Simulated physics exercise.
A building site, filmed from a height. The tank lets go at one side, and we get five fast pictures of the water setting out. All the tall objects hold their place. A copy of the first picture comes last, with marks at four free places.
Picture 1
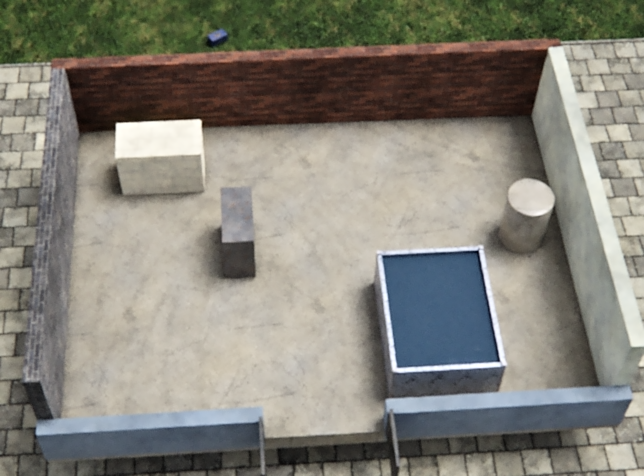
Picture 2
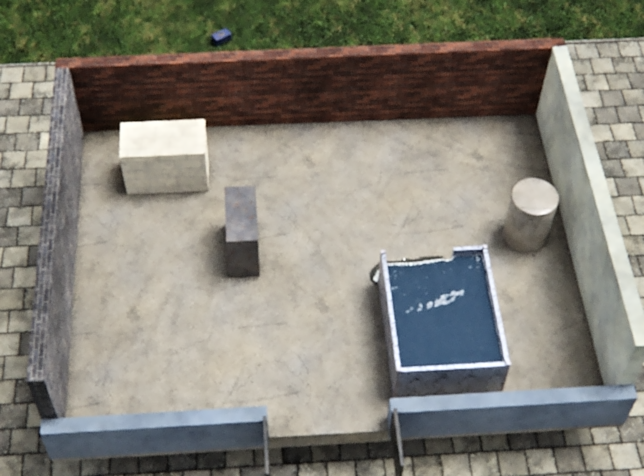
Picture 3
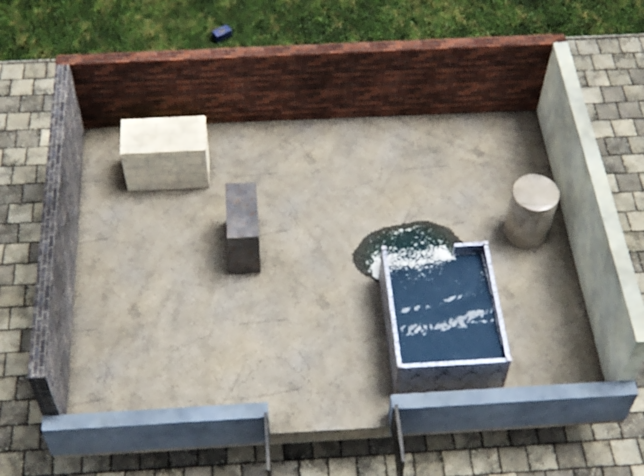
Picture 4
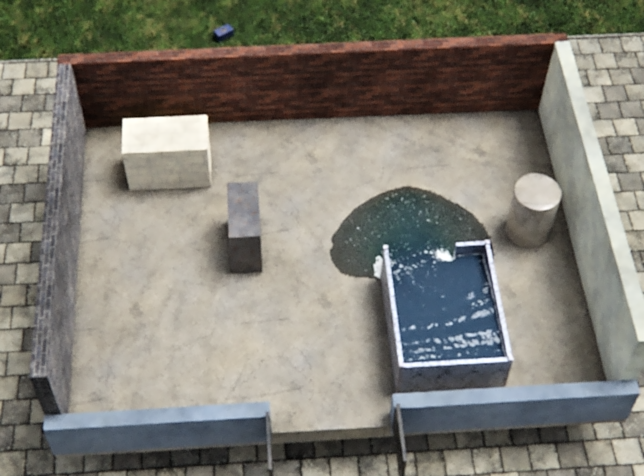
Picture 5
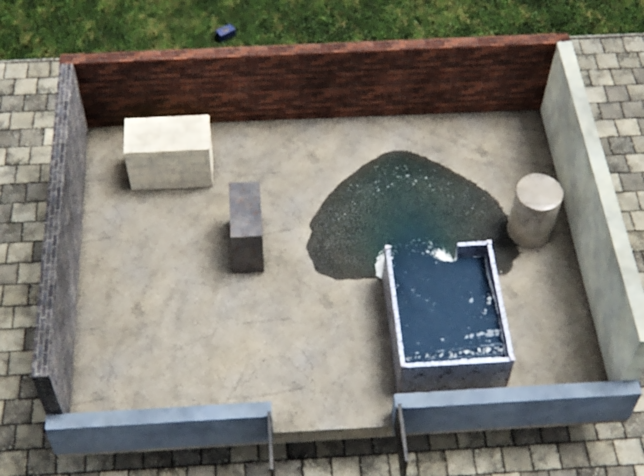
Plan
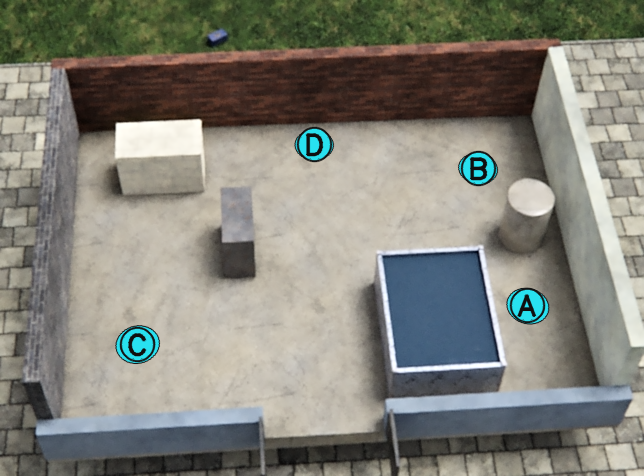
On a walled building site seen from above, a full tank of dark blue water began pouring out at its far side, and a puddle spread across the bare floor toward the back wall.
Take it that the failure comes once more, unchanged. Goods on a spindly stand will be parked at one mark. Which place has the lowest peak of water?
C works best here.
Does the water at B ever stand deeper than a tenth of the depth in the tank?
Yes, it does.
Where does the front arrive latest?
That would be C.
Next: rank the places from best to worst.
C, A, B, D.
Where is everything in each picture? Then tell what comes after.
In the first picture, tank full, its middle at (439, 310); open gate at (324, 408).
In the second picture, front seen at (375, 273), 1 % of the ground wet.
In the third picture, front seen at (430, 226), 4 % of the ground wet.
In the fourth picture, front seen at (420, 192), 8 % of the ground wet.
In the fifth picture, front seen at (389, 156), 15 % of the ground wet.
On the marked copy, A at (527, 305); B at (478, 168); C at (137, 344); D at (314, 144).
Choosing A, the water peaks at about 10 % of the depth that stood in the tank.
Choosing B, the water peaks at about 22 % of the depth that stood in the tank.
Choosing C, the water peaks at about 6 % of the depth that stood in the tank.
Choosing D, the water peaks at about 32 % of the depth that stood in the tank.
